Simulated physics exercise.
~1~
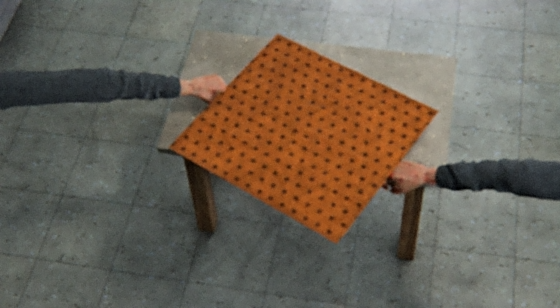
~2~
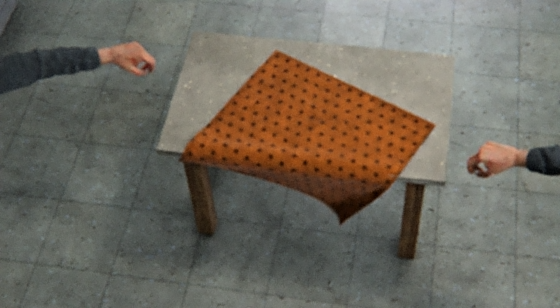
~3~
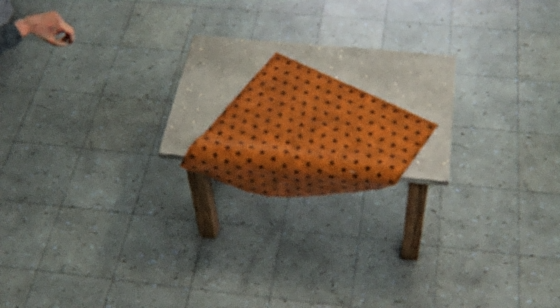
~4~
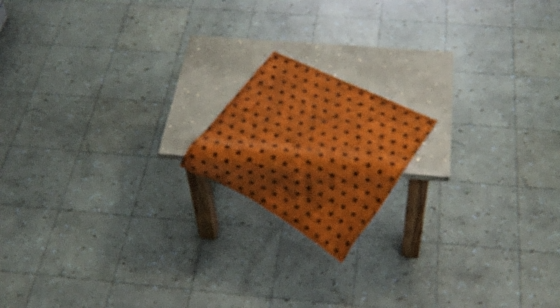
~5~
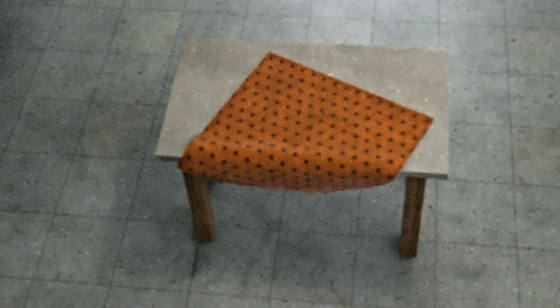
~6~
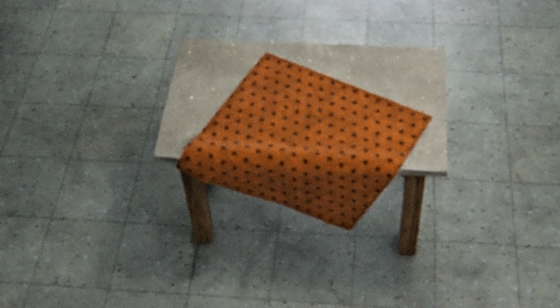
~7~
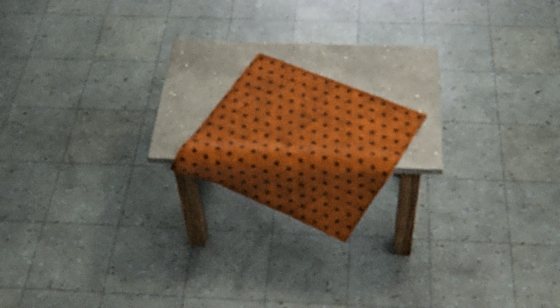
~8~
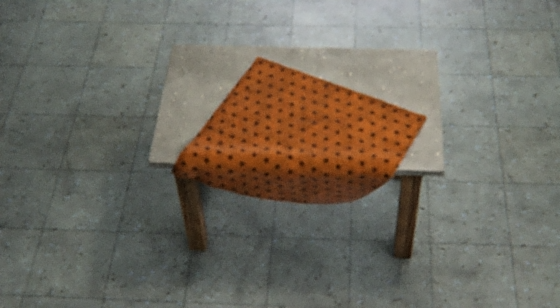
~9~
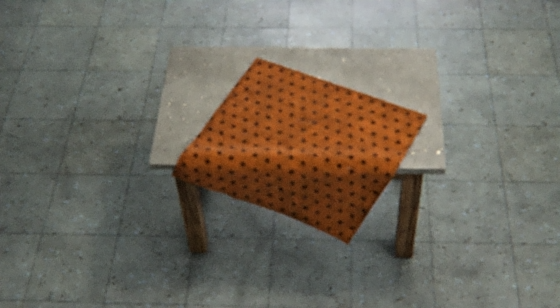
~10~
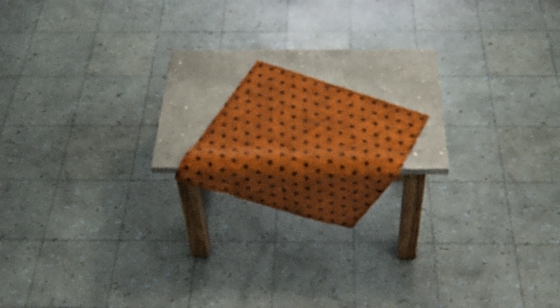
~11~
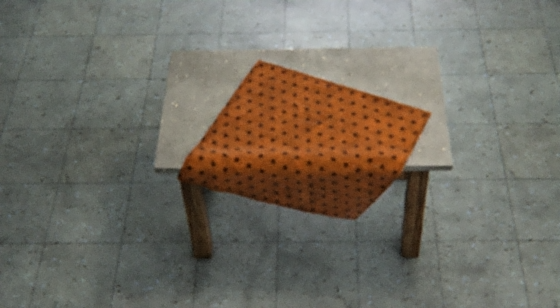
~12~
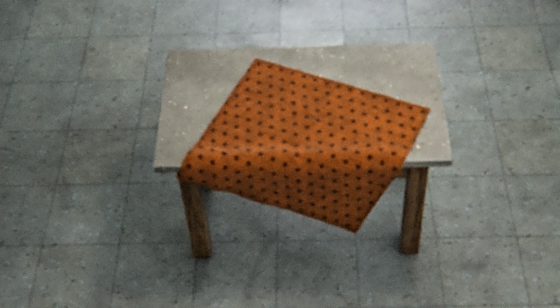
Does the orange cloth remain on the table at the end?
Yes, the cloth stays on the table, with its front corner hanging over the near edge.
